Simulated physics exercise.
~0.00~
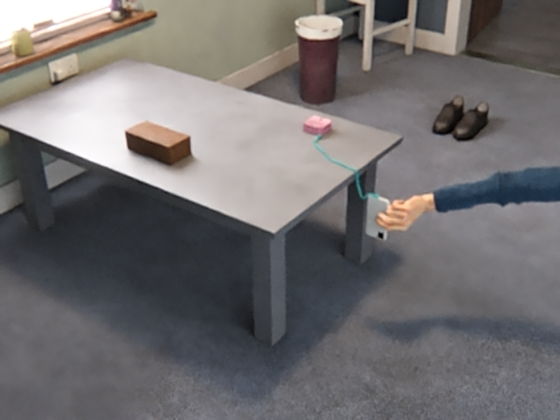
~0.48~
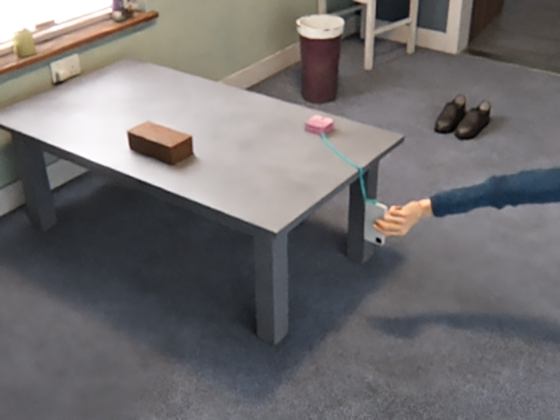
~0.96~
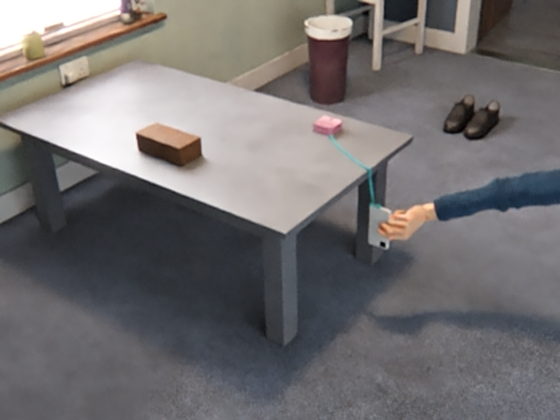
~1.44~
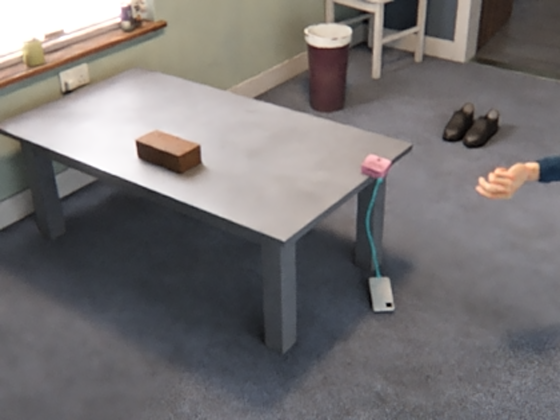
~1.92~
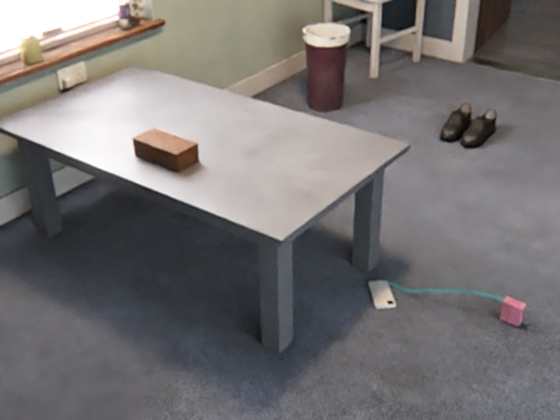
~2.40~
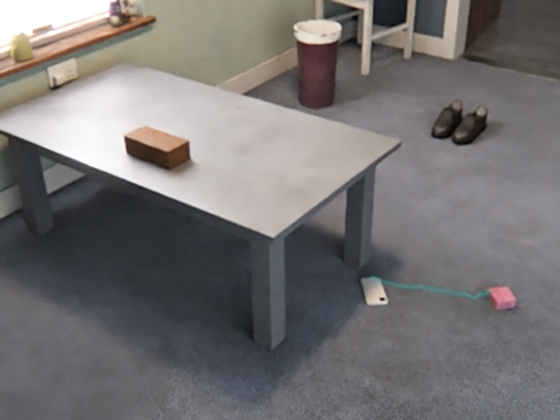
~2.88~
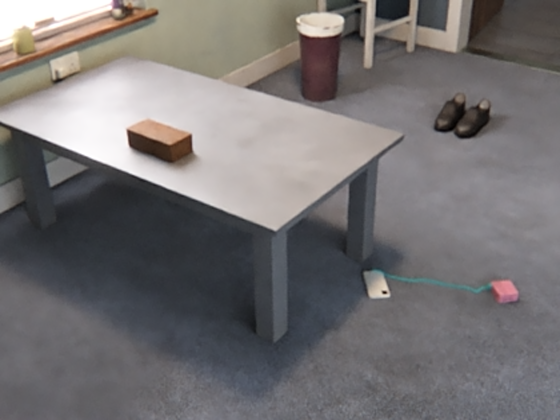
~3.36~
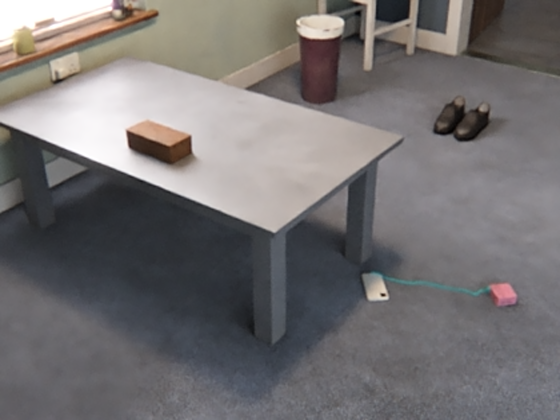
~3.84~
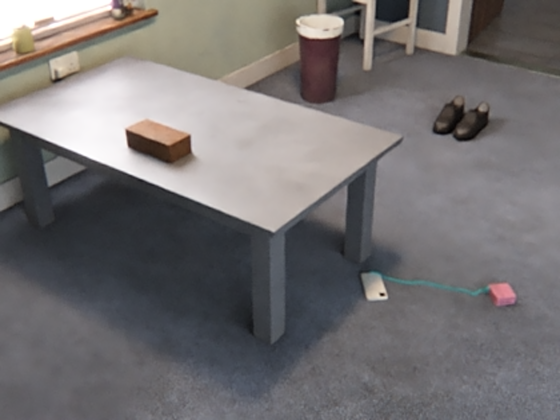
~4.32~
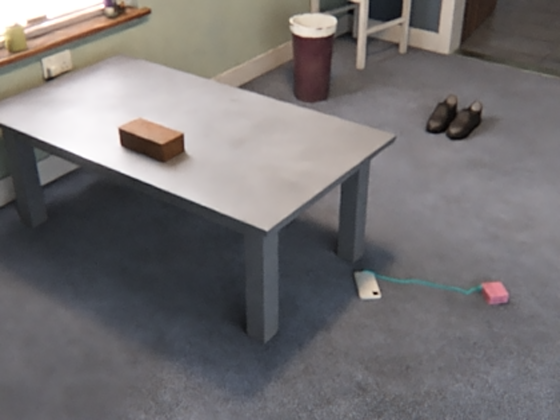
The clip opens on a gray table holding a brown brick and, near its right end, a small pink box tied by a teal shoelace to a white phone in a person's hand. The hand holds the phone just past the table's end, and the lace draws straighter. The hand then lets go and pulls back to the right as the phone drops toward the floor and the box is dragged to the table's edge. The box goes over and lands on the carpet to the right. Finally, phone and box lie still, the lace stretched between them, while the brick remains on the table.
